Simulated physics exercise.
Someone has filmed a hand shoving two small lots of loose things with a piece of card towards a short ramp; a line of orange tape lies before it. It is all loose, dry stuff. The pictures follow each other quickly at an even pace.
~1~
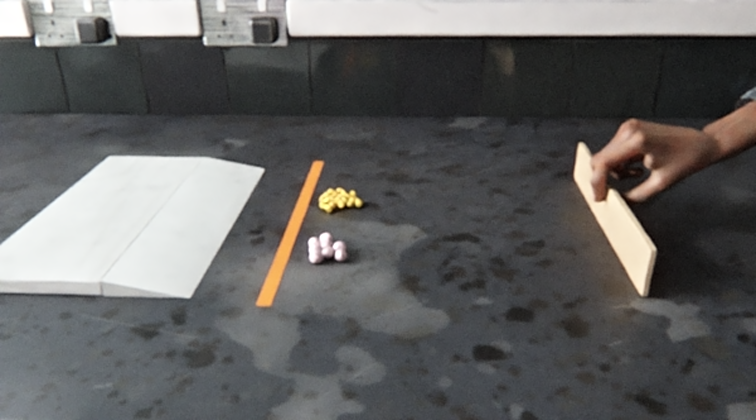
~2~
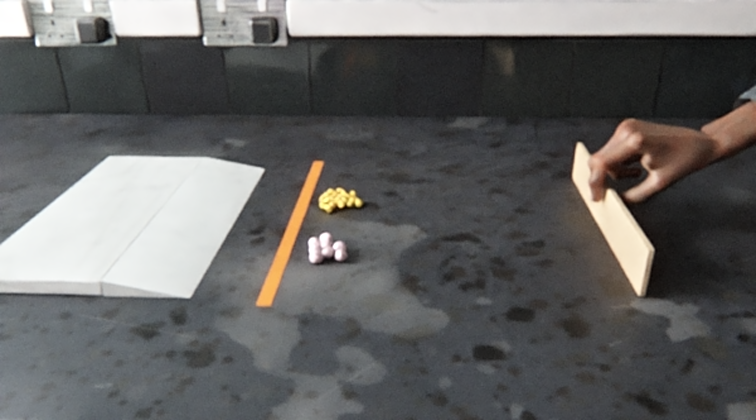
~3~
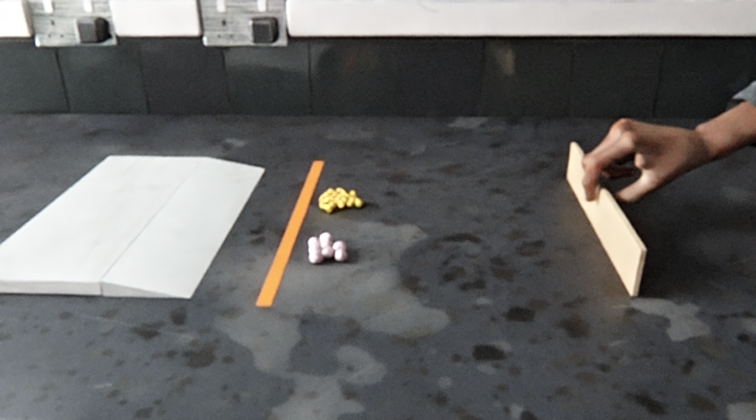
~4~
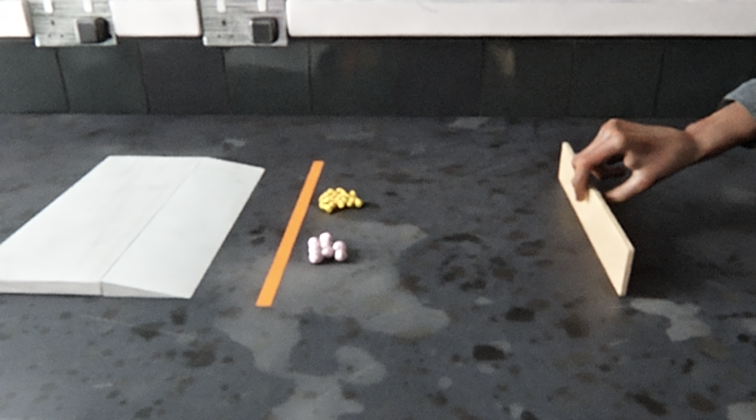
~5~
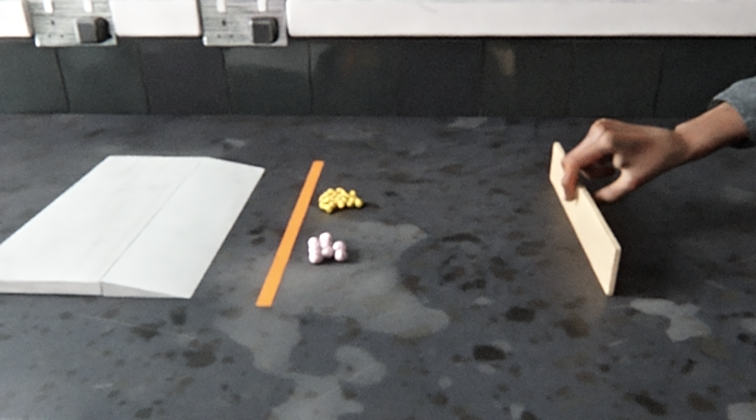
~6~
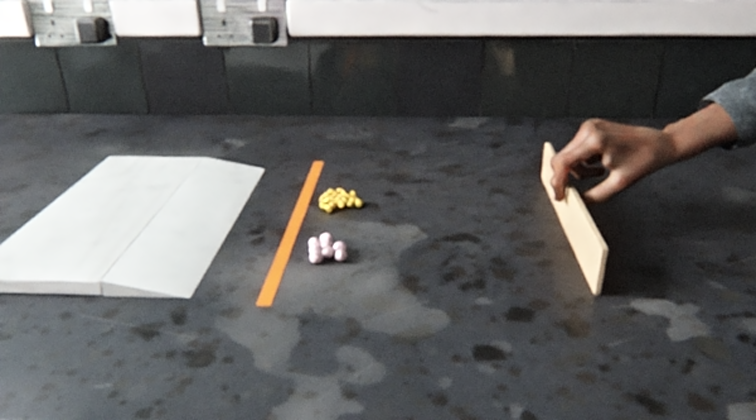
On a dark mottled countertop, a hand at the right holds a pale piece of card upright, with small yellow and pink heaps, an orange strip and a low white ramp to the left. The hand slides the card a short way left across the bare surface, while both heaps stay still.
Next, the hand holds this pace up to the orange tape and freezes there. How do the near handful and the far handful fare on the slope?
The near handful never reaches the slab and the far handful never reaches the slab.
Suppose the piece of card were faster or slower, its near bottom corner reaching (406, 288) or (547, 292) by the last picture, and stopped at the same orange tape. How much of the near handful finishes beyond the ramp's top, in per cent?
Roughly 100 per cent, and 0 per cent.
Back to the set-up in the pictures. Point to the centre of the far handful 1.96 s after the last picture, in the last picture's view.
Close to (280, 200).
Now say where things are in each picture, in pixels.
In the first frame, piece of card at (643, 261), at rest; orange tape at (317, 167); top of the ramp at (109, 270); near handful at (327, 246), a few sugar pearls; far handful at (337, 202), a few puffed corn balls.
In the second frame, piece of card at (640, 261); far handful at (337, 202).
In the third frame, piece of card at (633, 261); near handful at (327, 246).
In the fourth frame, piece of card at (621, 261); far handful at (337, 202).
In the fifth frame, piece of card at (608, 261); near handful at (327, 246).
In the sixth frame, piece of card at (596, 260); orange tape at (317, 167); top of the ramp at (109, 270); near handful at (327, 246); far handful at (337, 202).
Then, 0.83 s after the last picture, piece of card still moving, near (424, 184); near handful all short of the ramp; far handful all short of the ramp.
Then, 1.68 s after the last picture, piece of card stopped at the orange tape; near handful all short of the ramp; far handful all short of the ramp.
At rest, piece of card stopped at the orange tape; near handful none past the top, all short of the ramp; far handful none past the top, all short of the ramp.
